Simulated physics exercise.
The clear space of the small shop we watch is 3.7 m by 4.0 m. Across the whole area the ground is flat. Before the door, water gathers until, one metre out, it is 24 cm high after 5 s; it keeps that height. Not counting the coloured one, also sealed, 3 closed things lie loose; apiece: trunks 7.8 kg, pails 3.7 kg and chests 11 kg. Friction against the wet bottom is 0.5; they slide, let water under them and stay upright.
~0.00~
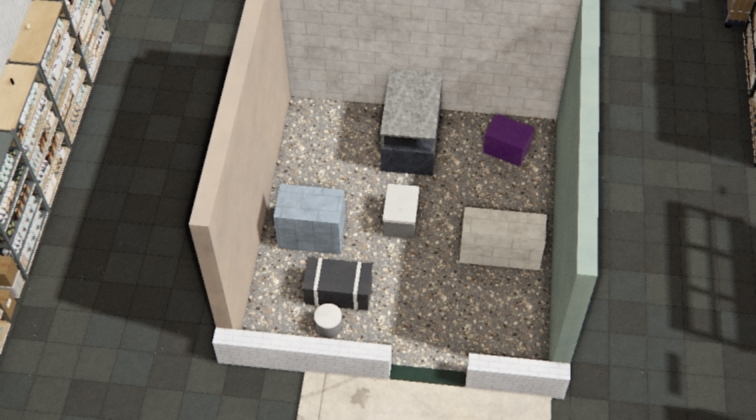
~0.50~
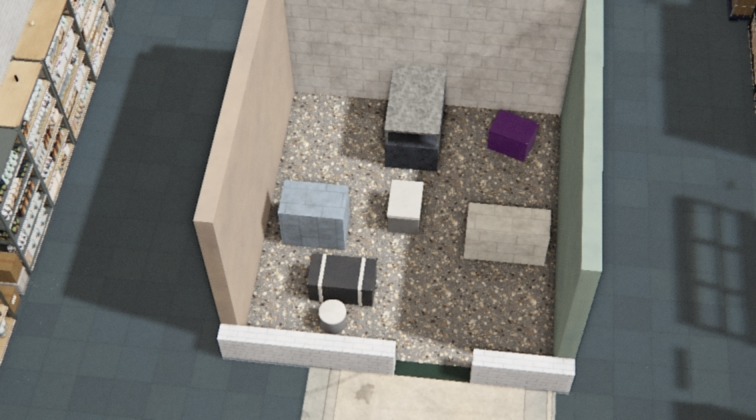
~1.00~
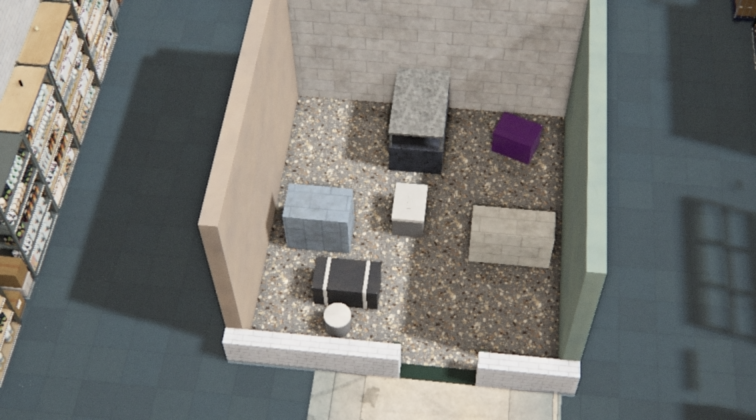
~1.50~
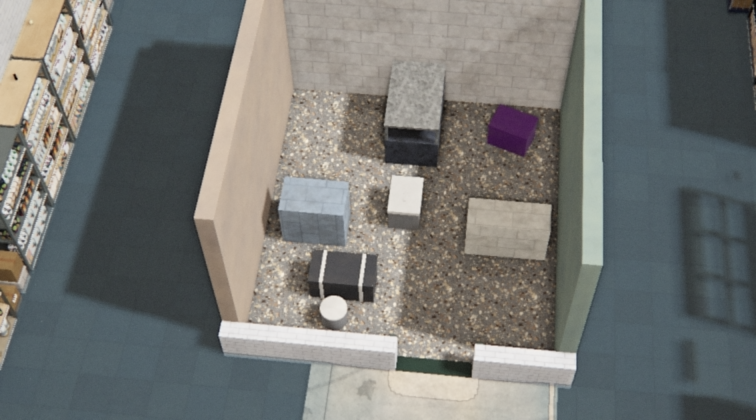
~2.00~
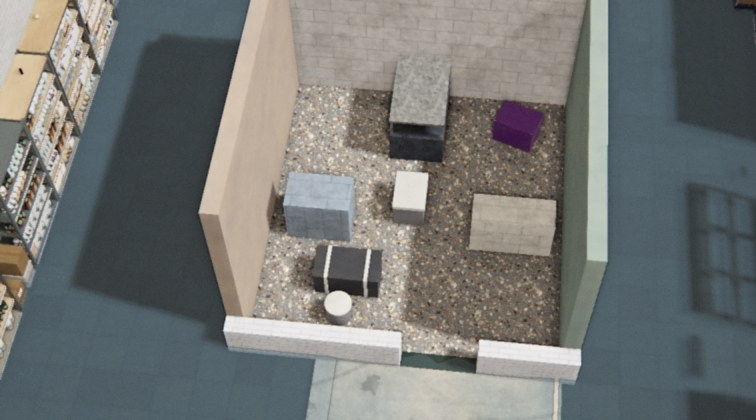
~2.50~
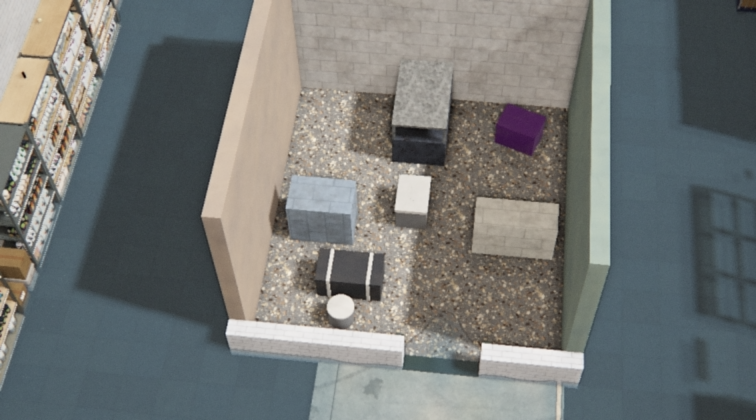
In the video, seen from above, bluish water spreads over the dark tiles around a small roofless shop and then over the pale slab at its doorway, while the purple chest and other objects inside stay in place.
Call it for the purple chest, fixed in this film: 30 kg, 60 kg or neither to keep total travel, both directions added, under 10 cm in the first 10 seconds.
30 kg.
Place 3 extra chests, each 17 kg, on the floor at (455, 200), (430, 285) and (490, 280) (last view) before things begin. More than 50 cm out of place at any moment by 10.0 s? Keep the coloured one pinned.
Note, in sequence: Exceeded, exceeded, exceeded.
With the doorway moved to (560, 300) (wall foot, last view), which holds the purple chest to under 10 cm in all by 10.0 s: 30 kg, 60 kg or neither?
In that case the lower weight is enough.
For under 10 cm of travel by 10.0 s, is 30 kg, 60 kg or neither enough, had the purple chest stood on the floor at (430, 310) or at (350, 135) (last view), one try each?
Heavier load only; any load.
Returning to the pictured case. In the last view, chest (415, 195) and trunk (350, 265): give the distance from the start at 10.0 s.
200 cm and 80 cm respectively.
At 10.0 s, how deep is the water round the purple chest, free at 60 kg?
Close to 10 cm deep.
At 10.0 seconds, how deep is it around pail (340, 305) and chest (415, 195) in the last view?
Some 2 cm at the first, some 11 cm at the second.
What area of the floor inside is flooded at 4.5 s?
About 4.5 m2 is covered.
After 3.5 s the purple chest would be 0 cm from its start with 30 kg and 0 cm from its start with 60 kg; 0 cm of water round it then.
After 4.5 s the purple chest would be 0 cm from its start with 30 kg and 0 cm from its start with 60 kg; 0 cm of water round it then.
After 7.0 s the purple chest would be 0 cm from its start with 30 kg and 0 cm from its start with 60 kg; 4 cm of water round it then.
After 10.0 s the purple chest would be 0 cm from its start with 30 kg and 0 cm from its start with 60 kg; 10 cm of water round it then.
